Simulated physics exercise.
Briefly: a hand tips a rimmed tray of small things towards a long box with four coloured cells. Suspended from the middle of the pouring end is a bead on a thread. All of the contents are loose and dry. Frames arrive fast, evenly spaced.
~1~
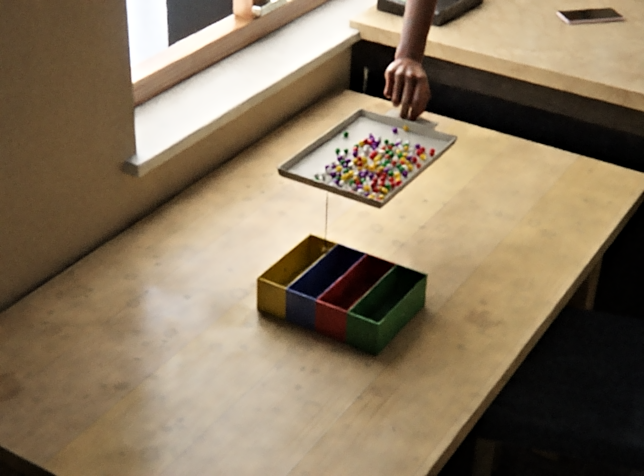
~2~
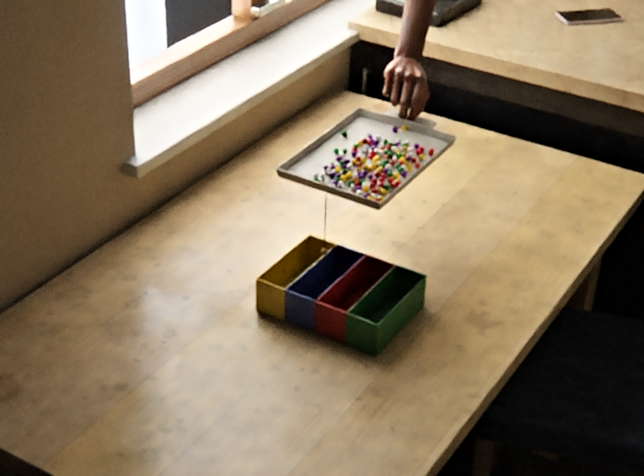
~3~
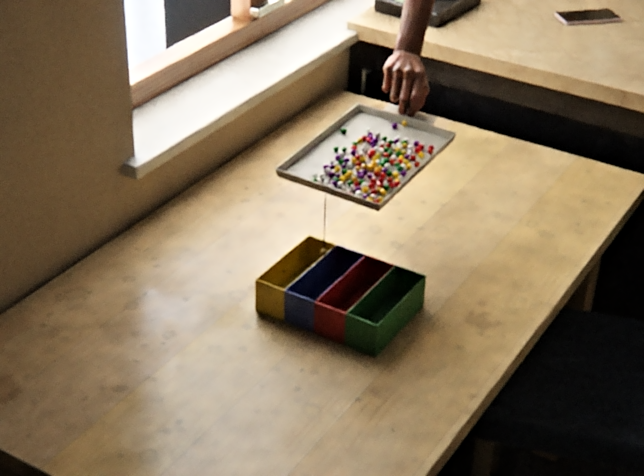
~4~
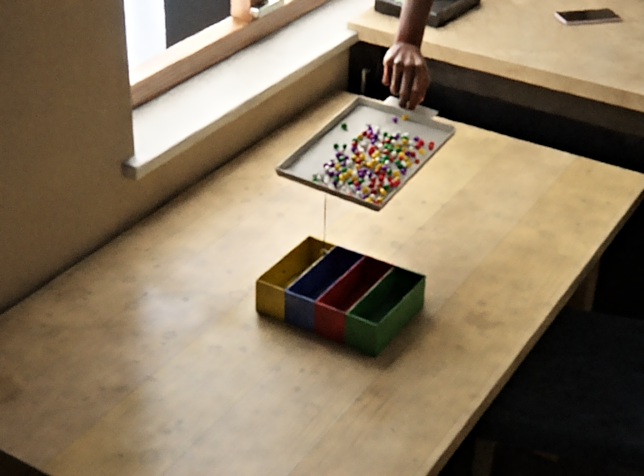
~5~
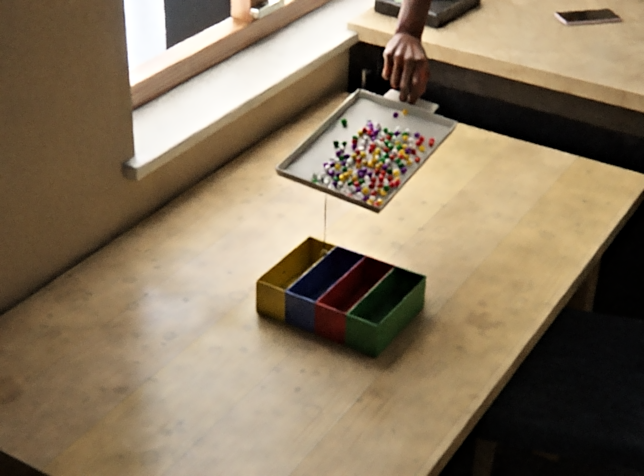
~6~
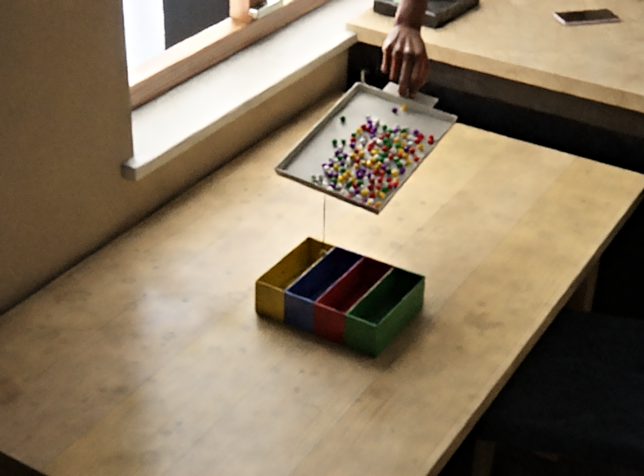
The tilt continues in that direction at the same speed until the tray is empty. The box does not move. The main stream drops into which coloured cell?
It drops into the red cell.
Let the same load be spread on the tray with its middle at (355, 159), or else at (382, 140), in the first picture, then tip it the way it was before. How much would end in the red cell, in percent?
60 % and 60 %.
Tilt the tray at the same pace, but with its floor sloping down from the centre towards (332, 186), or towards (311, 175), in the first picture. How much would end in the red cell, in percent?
That comes to 10 per cent the first time and 0 per cent the second.
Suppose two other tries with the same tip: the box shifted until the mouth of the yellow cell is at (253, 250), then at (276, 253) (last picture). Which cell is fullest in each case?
For the first spot the answer is green, and for the second spot it is the cell in green.
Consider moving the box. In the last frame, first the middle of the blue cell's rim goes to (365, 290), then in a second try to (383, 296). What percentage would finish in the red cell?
About 0% on the first try and 0% on the second.
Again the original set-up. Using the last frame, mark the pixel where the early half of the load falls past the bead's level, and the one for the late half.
I'd say around (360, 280) at first, then around (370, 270).
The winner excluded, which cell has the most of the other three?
Second comes the green cell.
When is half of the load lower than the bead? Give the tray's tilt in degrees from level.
Approx. reading: About 85°.
Soon after the last picture, tray tipped steeply; nearly all on the tray; a stray few in the blue cell.
A little later, tray tipped right over; about a quarter on the tray; about a third in the red cell; about a quarter in the green cell; a small part in the blue cell; a stray few in the yellow cell; a small part falling or outside the box.
Later still, tray tipped past a quarter turn; about half in the red cell; about a quarter in the green cell; a small part in the blue cell; a stray few in the yellow cell; a stray few falling or outside the box.
At rest, tray tipped past a quarter turn; about half in the red cell; about a quarter in the green cell; a small part in the blue cell; a stray few in the yellow cell; a stray few outside the box.
